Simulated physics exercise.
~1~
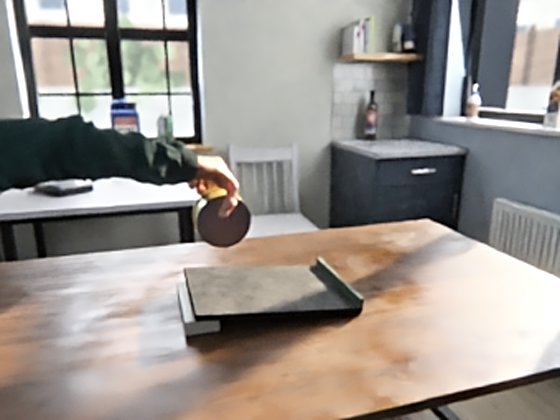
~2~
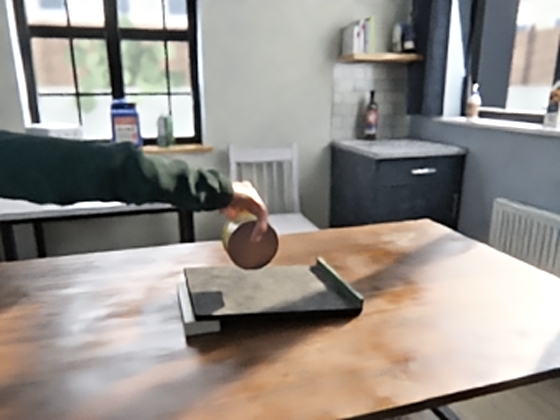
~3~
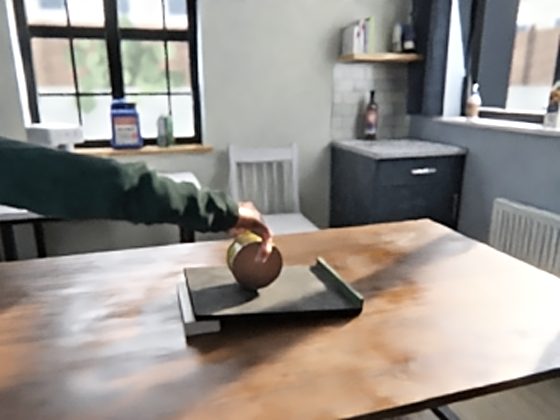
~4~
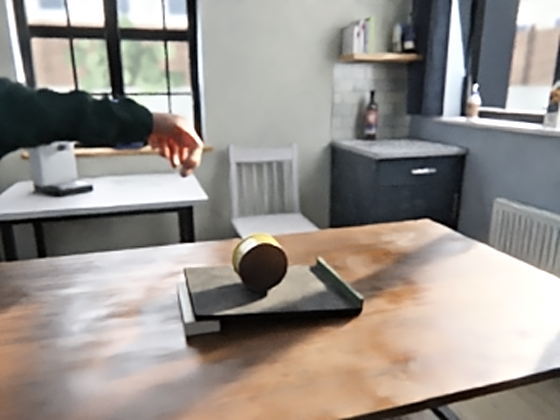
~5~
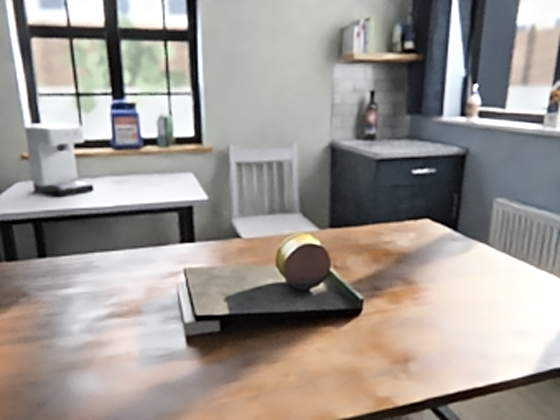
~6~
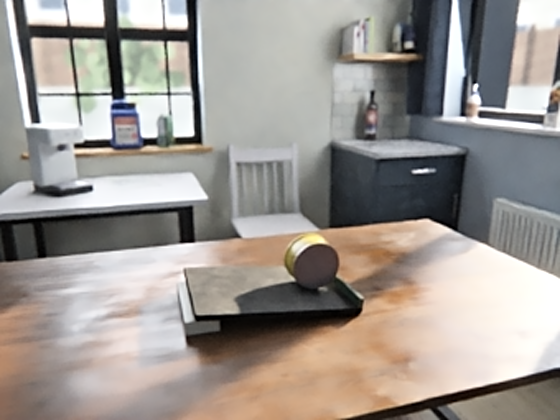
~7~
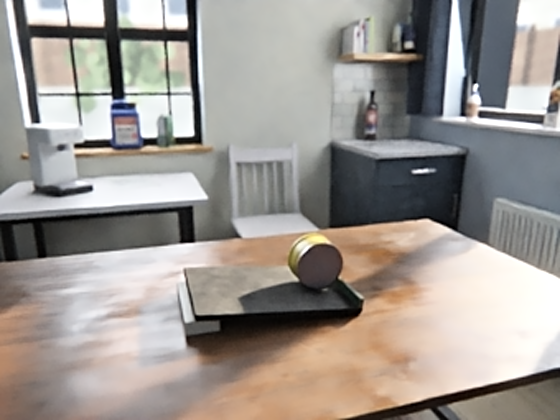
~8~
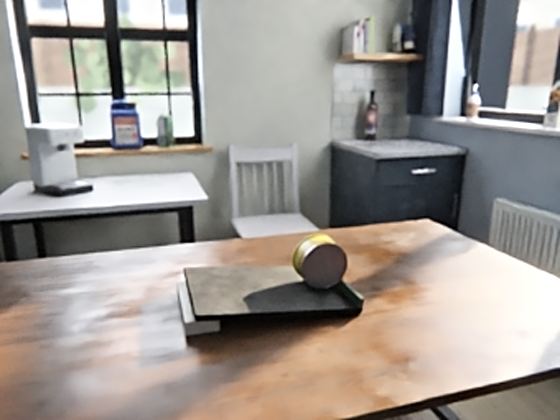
At the start, a hand in a dark green sleeve reaches in from the left, holding a round yellow tub above a slightly propped-up board on a wooden table. The hand moves right and lowers the tub until it stands on its rim on the board. The fingers then let go and the arm draws back to the left. Left alone, the tub rolls to the right down the board, while the board stays in its place. It slows near the raised lip at the right end and finishes there, still upright on its edge.
